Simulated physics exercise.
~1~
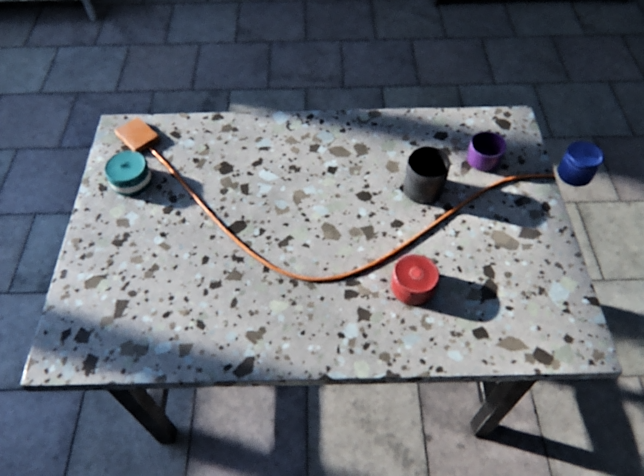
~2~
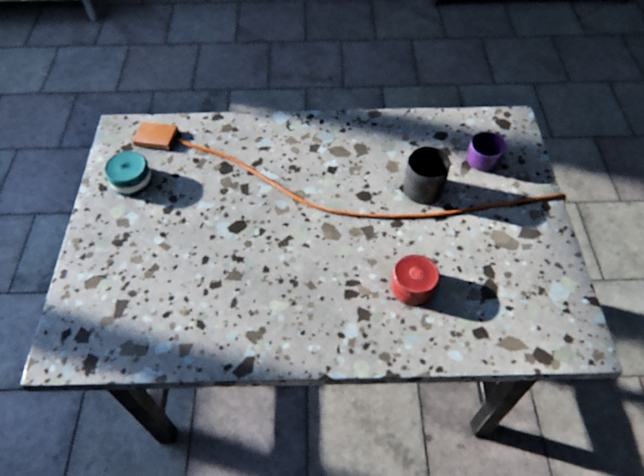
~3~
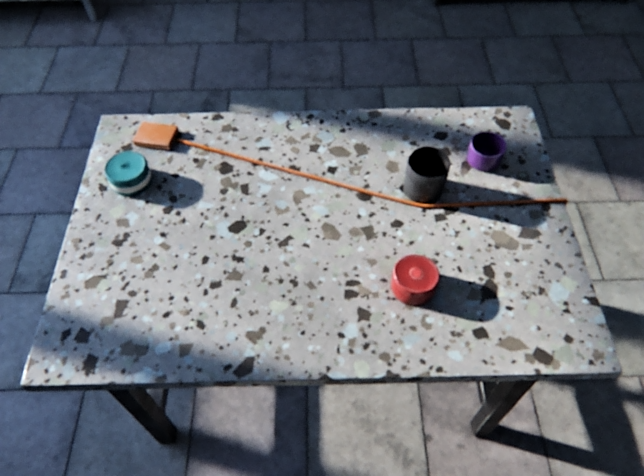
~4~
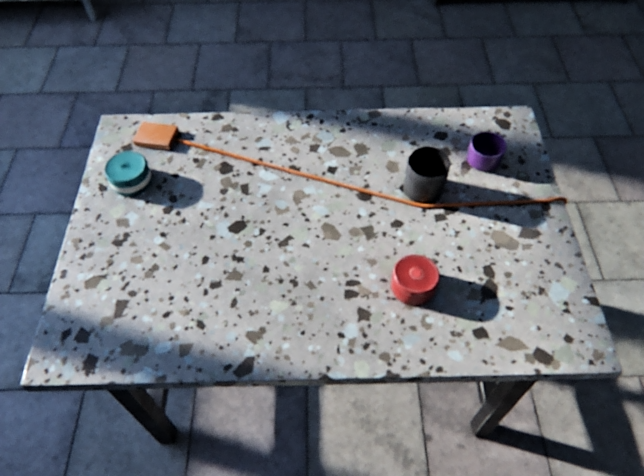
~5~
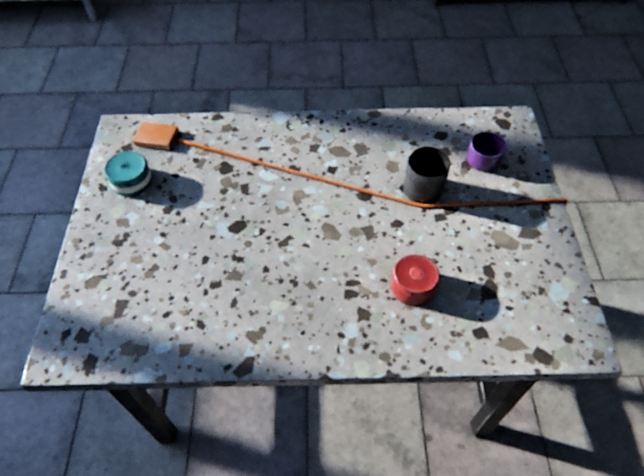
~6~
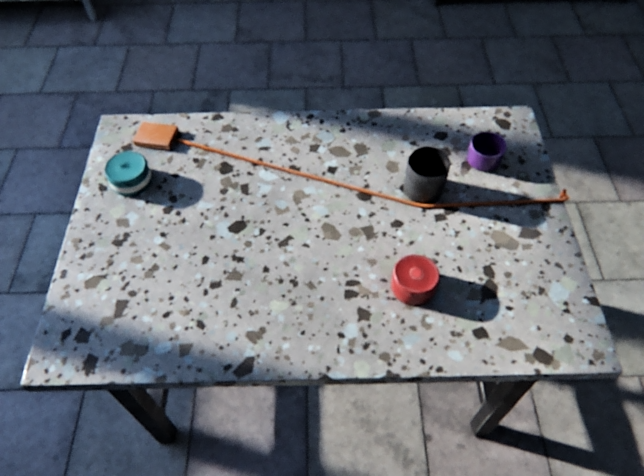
A speckled stone-topped table stands on grey paving, seen from above in sun and shadow. A slack orange cable curves across it from a flat orange block at the upper left to a blue cylinder at the right edge, with a teal tin near the block, a red tub towards the front, and a black cup and purple mug at the right. The blue cylinder drops out of sight over the edge, and the cable pulls tighter, drawing the block slightly right. The cable straightens against the black cup, its end barely shifting at the edge. The block stays on the table.
